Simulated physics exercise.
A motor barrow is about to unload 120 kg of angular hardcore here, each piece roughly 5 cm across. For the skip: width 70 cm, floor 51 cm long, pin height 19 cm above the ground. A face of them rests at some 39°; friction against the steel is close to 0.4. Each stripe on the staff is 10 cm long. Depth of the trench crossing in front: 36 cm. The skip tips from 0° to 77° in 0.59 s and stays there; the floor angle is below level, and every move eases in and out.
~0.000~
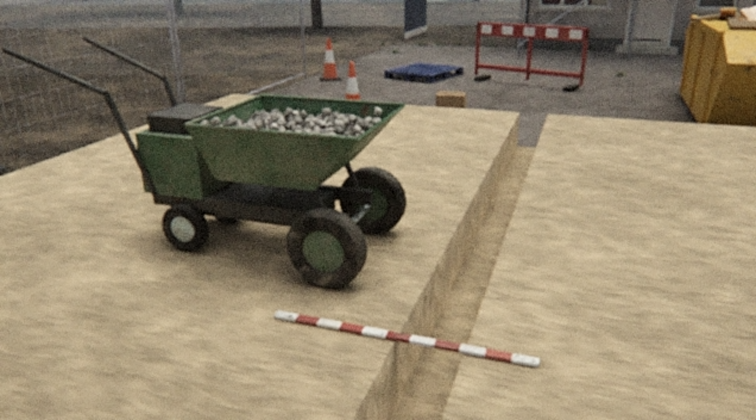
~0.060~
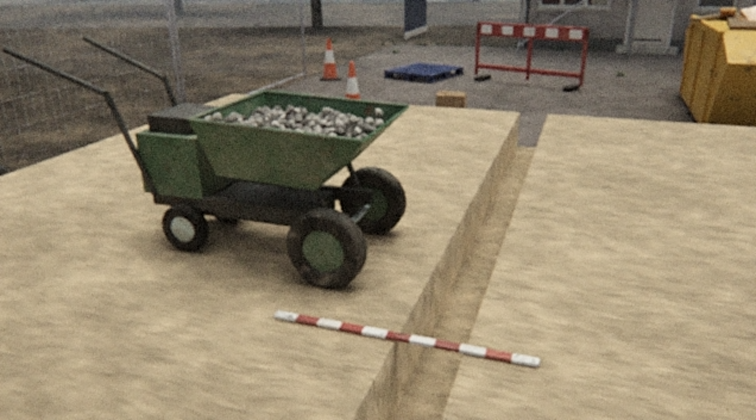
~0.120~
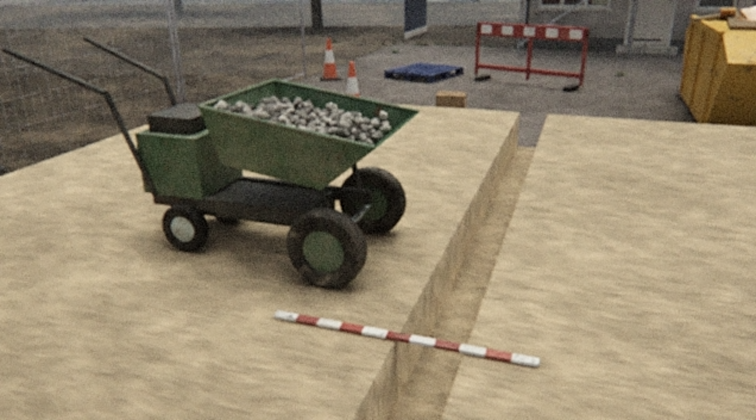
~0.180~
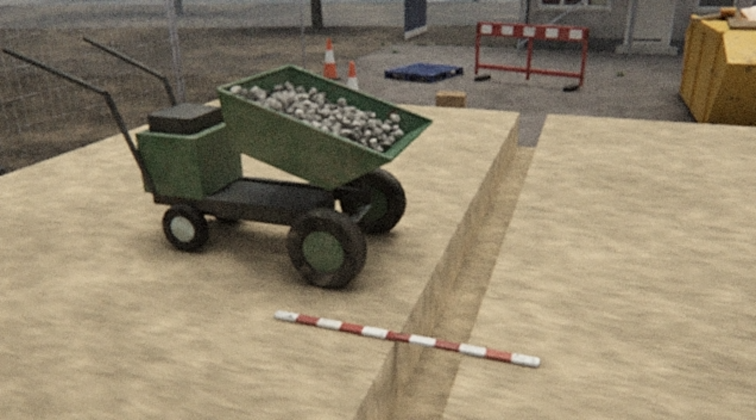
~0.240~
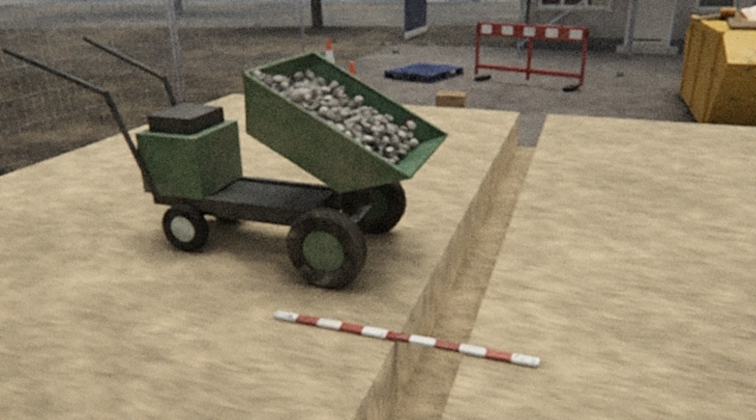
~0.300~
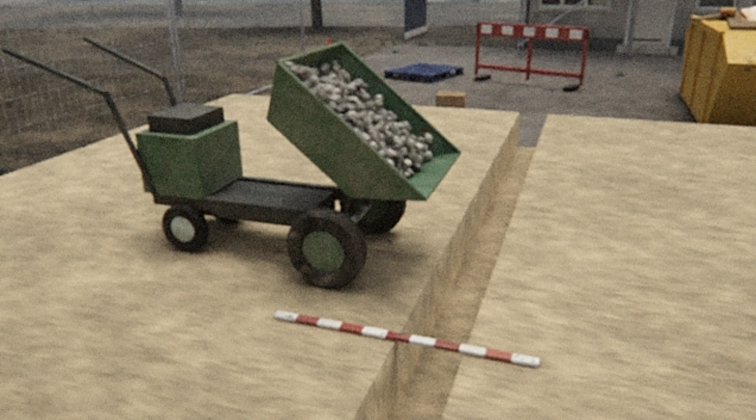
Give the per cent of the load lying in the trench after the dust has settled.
Close to 36 in every hundred.
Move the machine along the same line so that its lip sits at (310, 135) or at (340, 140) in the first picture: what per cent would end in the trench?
Roughly 75 percent for the first, and 50 percent for the second.
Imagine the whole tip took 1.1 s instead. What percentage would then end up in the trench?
Then roughly 55 percent.
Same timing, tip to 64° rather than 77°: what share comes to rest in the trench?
It comes out at about 35 percent.
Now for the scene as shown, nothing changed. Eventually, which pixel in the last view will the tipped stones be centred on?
The stones end up centred near (524, 279).
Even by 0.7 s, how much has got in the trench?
Close to 15 per cent has got there by then.
After 0.4 s the floor is at 65°; 100 % in the skip; the foremost stones are at (449, 212).
After 0.7 s the floor is at 77°; 50 % in the skip, 13 % in the trench, 37 % past the trench; the foremost stones are at (550, 283).
After 1.0 s the floor is at 77°; 2 % in the skip, 31 % in the trench, 67 % past the trench; the foremost stones are past the picture's edge.
After 3.0 s the floor is at 77°; 0 % in the skip, 36 % in the trench, 64 % past the trench; the foremost stones are past the picture's edge.
